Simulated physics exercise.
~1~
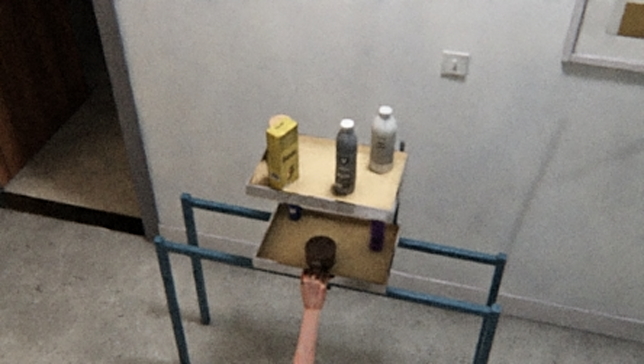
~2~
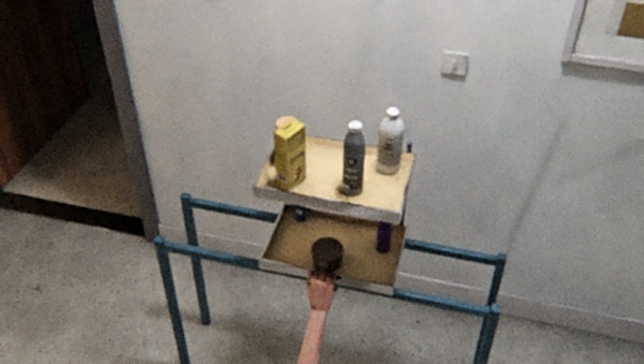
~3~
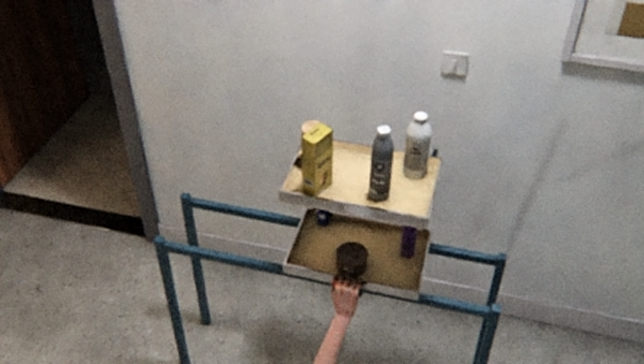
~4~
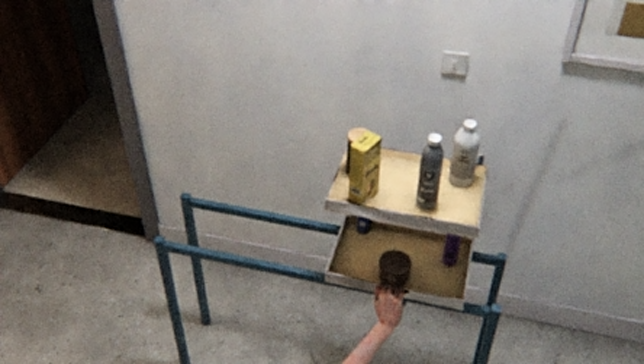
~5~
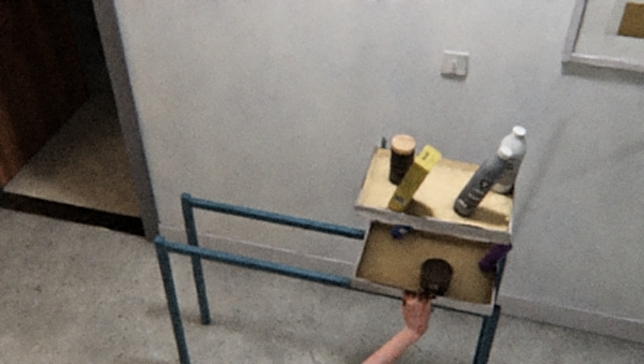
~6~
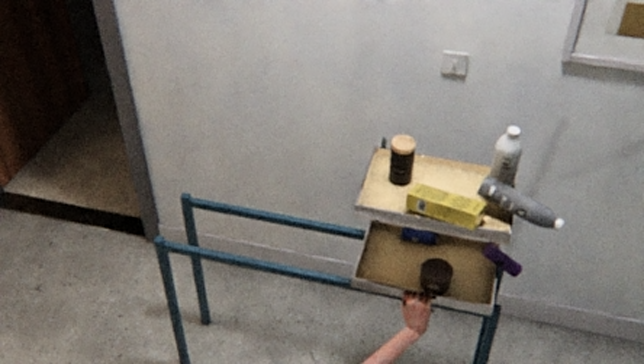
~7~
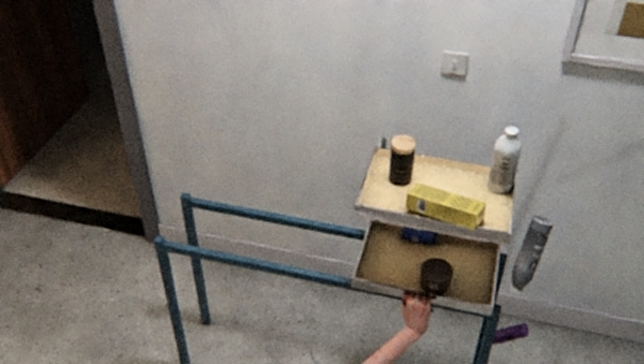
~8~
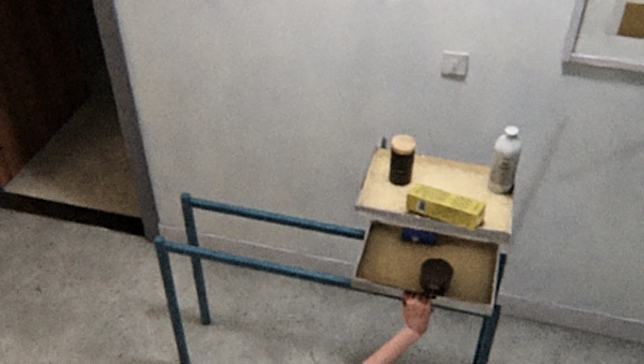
At first, a hand holds the front of a two-level tray on blue rails, with a yellow carton, a grey bottle and a white bottle standing on top and a dark jar and small containers below. The hand moves the tray right, slowly and then faster, until it stops abruptly near the right end. The carton, the grey bottle and the small containers tip over, while the white bottle stays upright. The grey bottle and a purple container then drop off the right side and out of sight. At the end, the carton and a blue container lie on the still tray, and the white bottle and two dark containers remain standing.
